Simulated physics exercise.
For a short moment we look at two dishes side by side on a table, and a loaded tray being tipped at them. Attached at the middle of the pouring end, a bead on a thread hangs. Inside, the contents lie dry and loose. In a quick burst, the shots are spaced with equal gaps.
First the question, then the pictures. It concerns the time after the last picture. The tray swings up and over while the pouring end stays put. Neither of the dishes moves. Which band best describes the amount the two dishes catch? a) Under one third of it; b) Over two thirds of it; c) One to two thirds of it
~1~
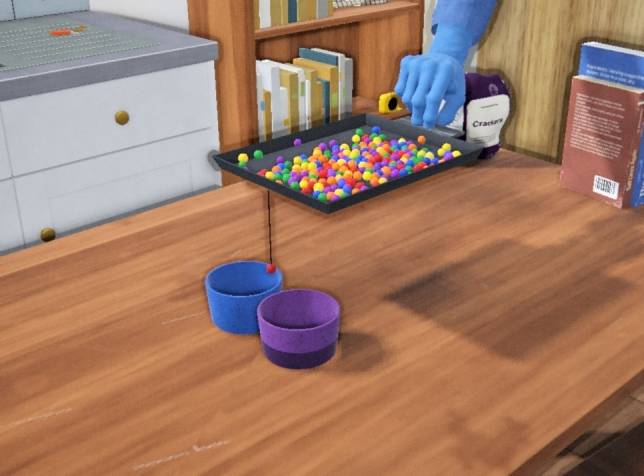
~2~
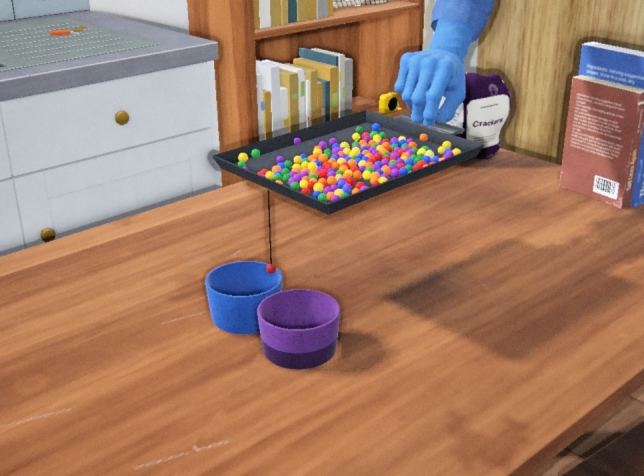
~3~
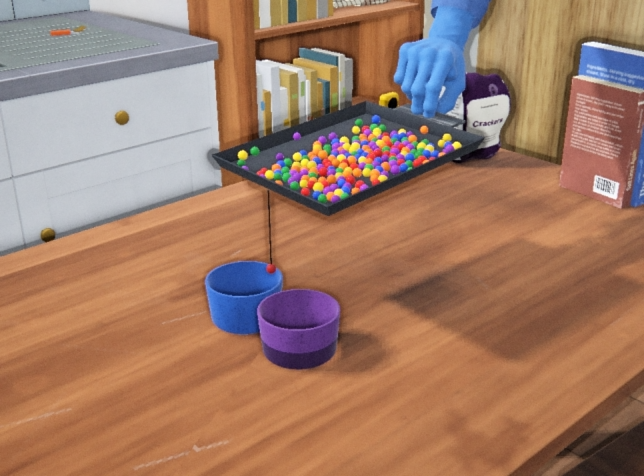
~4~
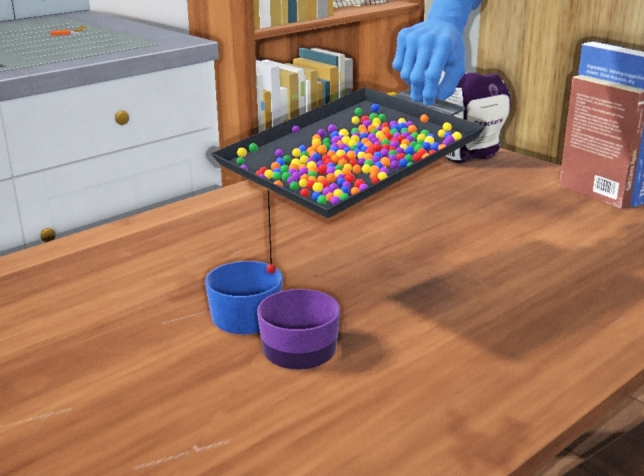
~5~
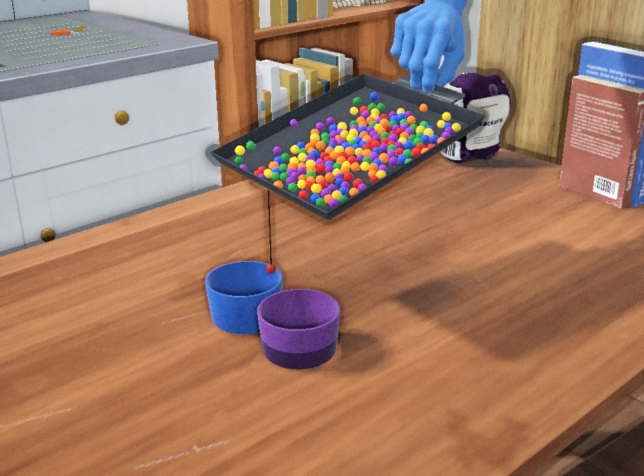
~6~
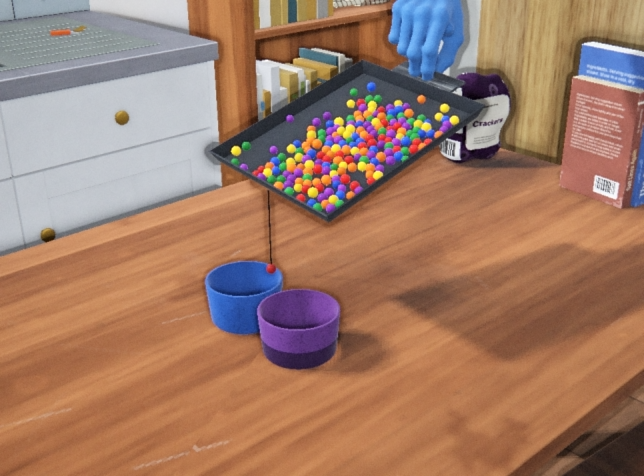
One to two thirds of it.
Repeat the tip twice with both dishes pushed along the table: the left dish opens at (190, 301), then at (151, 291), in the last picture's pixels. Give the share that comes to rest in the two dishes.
In turn 0 and 0 in a hundred.
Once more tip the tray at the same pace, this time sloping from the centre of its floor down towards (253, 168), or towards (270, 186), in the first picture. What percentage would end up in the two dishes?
First case around 20 per cent, second case 50 per cent.
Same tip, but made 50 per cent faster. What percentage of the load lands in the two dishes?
It would be close to 40 per cent.
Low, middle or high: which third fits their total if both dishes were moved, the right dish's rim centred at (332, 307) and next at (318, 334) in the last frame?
First: Under a third; second: Beyond two thirds.
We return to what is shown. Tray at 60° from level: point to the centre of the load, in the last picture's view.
The load's middle is around (301, 217).
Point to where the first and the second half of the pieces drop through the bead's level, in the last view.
Around (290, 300), followed by around (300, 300).
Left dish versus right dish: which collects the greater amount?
It's the rightmost one that wins.
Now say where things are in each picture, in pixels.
The first frame shows corners of the pouring end (221, 156) and (328, 200), level; middle of the load (358, 163), round plastic beads; left dish (215, 307); right dish (268, 341); bead on its thread (271, 269).
The second frame shows corners of the pouring end (220, 156) and (328, 200), level; middle of the load (358, 162).
The third frame shows corners of the pouring end (220, 154) and (328, 202), tipped barely, lowest at the right corner; middle of the load (358, 158).
The fourth frame shows corners of the pouring end (219, 153) and (327, 205), tipped a little, lowest at the right corner; middle of the load (357, 153).
The fifth frame shows corners of the pouring end (218, 151) and (327, 207), tipped a little, lowest at the right corner; middle of the load (356, 148).
The sixth frame shows corners of the pouring end (217, 150) and (327, 210), tipped clearly, lowest at the right corner; middle of the load (353, 146), almost all on the move; left dish (215, 307); right dish (268, 341).
Just after the last frame, tray tipped steeply; roughly half on the tray; about a tenth in the right dish; just a few in the left dish; about a tenth outside both; roughly a quarter in the air.
A moment on, tray tipped right over; roughly half in the right dish; just a few in the left dish; roughly a third outside both; just a few in the air.
Further on, tray tipped past a quarter turn; roughly half in the right dish; just a few in the left dish; roughly half outside both.
When it is over, tray tipped past a quarter turn; roughly half in the right dish; just a few in the left dish; roughly half outside both.
